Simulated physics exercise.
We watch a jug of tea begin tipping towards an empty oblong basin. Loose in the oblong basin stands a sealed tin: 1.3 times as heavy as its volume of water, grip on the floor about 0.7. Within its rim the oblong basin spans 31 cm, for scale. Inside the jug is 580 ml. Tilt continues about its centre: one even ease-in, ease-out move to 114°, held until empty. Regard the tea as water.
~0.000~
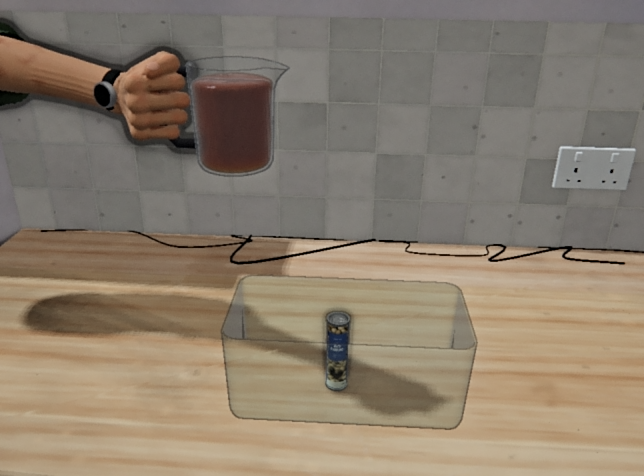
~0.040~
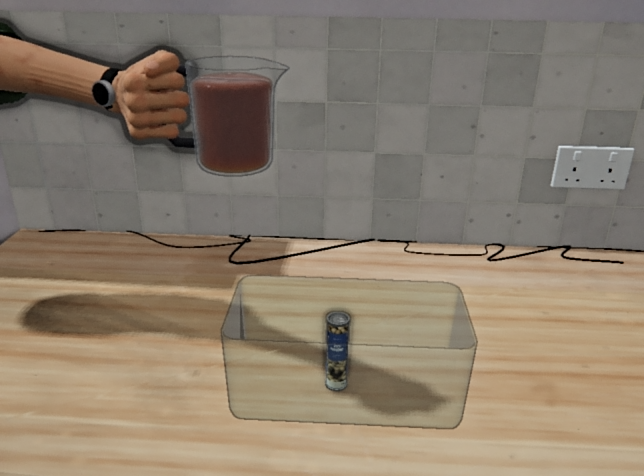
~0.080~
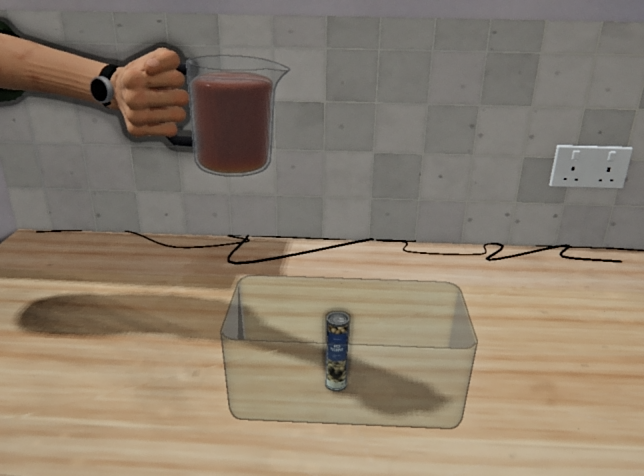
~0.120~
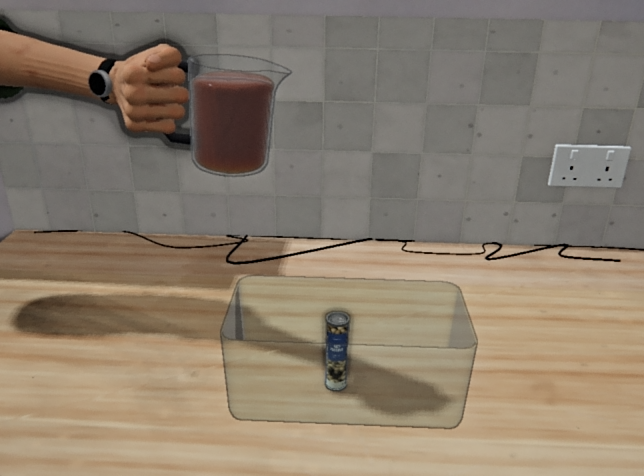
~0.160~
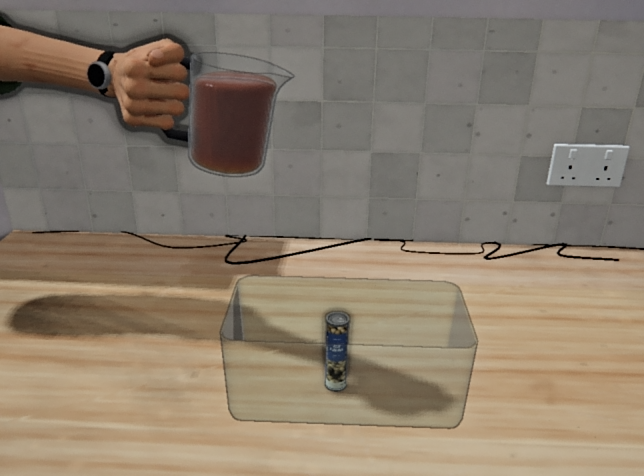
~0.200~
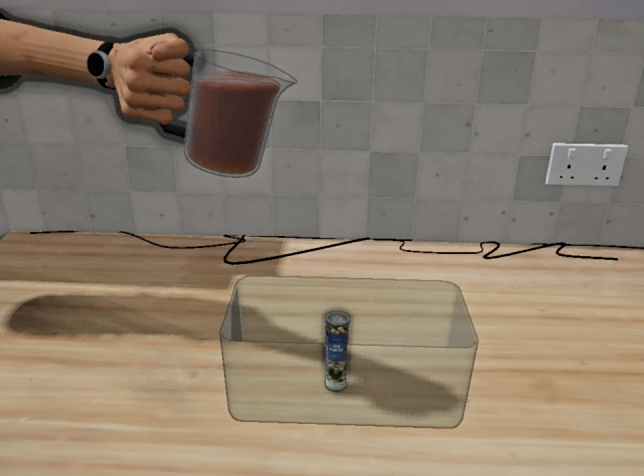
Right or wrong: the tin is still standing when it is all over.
Right, it is still standing.
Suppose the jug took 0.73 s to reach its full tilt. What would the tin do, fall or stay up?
The tin stays balanced.
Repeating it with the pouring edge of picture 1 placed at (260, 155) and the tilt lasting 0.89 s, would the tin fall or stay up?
Then the tin comes down.
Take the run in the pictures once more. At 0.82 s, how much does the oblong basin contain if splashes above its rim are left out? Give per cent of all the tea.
Near 48 per cent of the total.
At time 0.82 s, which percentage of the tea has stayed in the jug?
About 16 per cent.
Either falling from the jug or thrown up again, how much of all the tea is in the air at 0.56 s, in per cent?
Close to 24 in a hundred.
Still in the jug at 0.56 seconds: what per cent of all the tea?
74 %.
After 0.56 s the tilt is 79° and 73 per cent is still to pour; the tin stands where it began.
After 0.82 s the tilt is 112° and 16 per cent is still to pour; the tin stands where it began.
After 1.09 s the tilt is 114° and 0 per cent is still to pour; the tin stands where it began.
After 1.39 s the tilt is 114° and 0 per cent is still to pour; the tin stands where it began.
In the end the tin stands where it began.
